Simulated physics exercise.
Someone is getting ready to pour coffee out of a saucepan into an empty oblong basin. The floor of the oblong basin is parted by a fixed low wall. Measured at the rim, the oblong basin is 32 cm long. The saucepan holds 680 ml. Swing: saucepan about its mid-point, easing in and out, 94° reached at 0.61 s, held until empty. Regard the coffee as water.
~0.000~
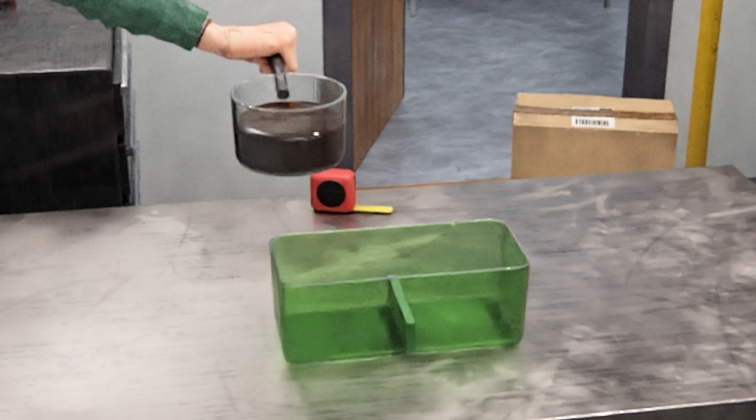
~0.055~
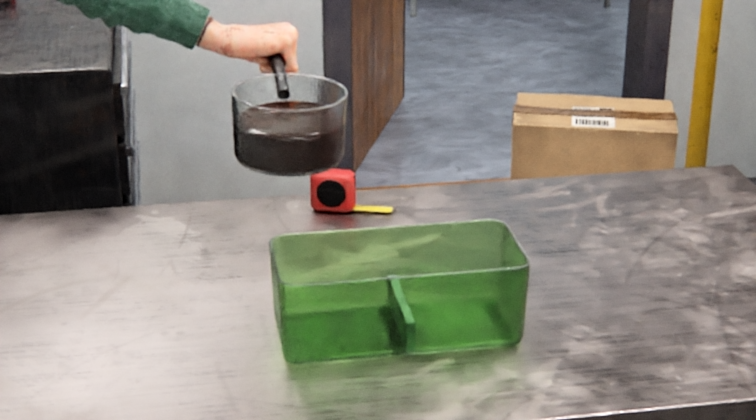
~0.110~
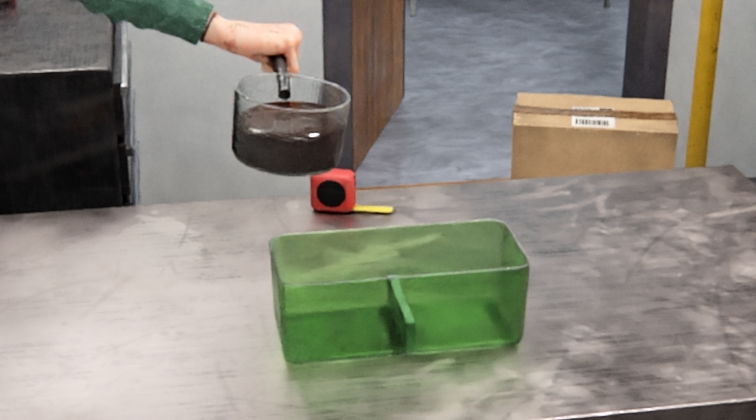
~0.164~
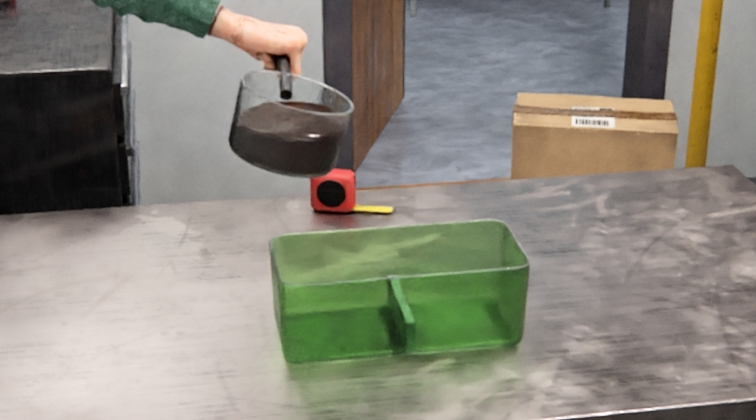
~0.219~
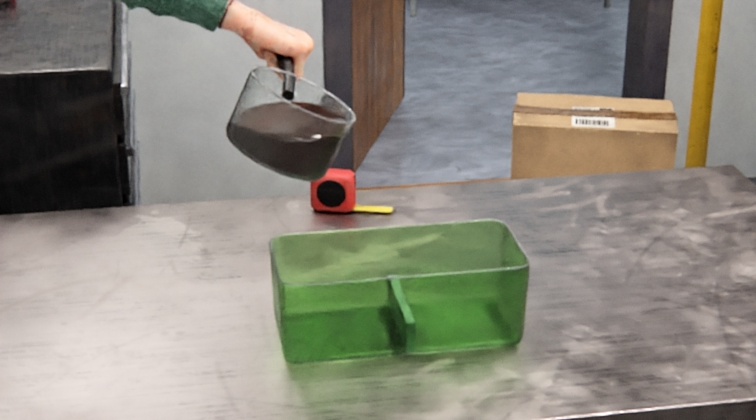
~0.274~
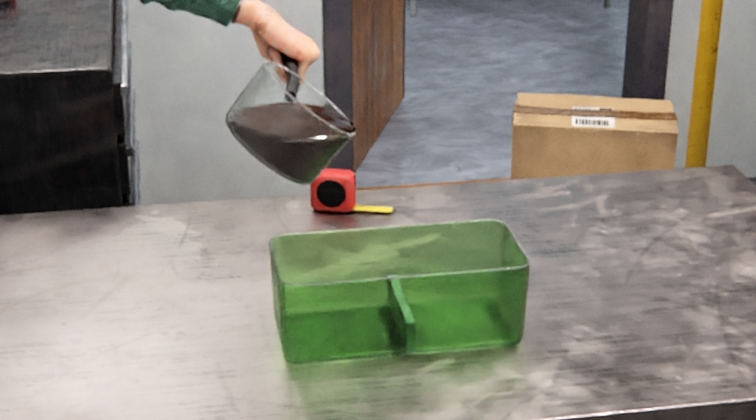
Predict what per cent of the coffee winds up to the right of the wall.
Roughly 46 per cent is past the wall.
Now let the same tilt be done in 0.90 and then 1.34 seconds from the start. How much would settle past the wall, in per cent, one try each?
50 then 55 %.
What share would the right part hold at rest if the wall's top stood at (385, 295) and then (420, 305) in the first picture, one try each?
It comes to 85 per cent, and then 10 per cent.
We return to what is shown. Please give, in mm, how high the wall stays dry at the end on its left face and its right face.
Close to 26 mm left and close to 28 mm right.
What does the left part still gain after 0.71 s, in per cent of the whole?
Around 26 in a hundred.
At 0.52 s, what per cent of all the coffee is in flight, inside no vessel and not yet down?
Roughly 46 percent.
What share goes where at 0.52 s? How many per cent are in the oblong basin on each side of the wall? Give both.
6 left and 3 right, roughly.
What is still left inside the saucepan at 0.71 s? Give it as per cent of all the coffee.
18 in a hundred, give or take.
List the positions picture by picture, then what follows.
In the first frame, tilt 0°; pouring edge (345, 90); surface from (235, 121) to (342, 114); the oblong basin's rim runs from (274, 262) to (517, 243); the wall's top is at (401, 299).
In the second frame, tilt 2°; pouring edge (346, 92); surface from (235, 120) to (342, 114).
In the third frame, tilt 7°; pouring edge (348, 97); surface from (235, 120) to (343, 115).
In the fourth frame, tilt 16°; pouring edge (351, 105); surface from (234, 120) to (344, 116).
In the fifth frame, tilt 27°; pouring edge (353, 117); surface from (232, 119) to (348, 117).
In the sixth frame, tilt 40°; pouring edge (352, 130); surface from (229, 115) to (354, 121).
After 0.52 s the tilt is 90° and 45 per cent is still to pour, 6 is left of the wall and 3 right of it.
After 0.71 s the tilt is 94° and 18 per cent is still to pour, 26 is left of the wall and 42 right of it.
After 0.90 s the tilt is 94° and 6 per cent is still to pour, 41 is left of the wall and 45 right of it.
After 1.11 s the tilt is 94° and 2 per cent is still to pour, 49 is left of the wall and 45 right of it.
In the end 53 per cent lies left of the wall, 46 right of it and 1 outside.
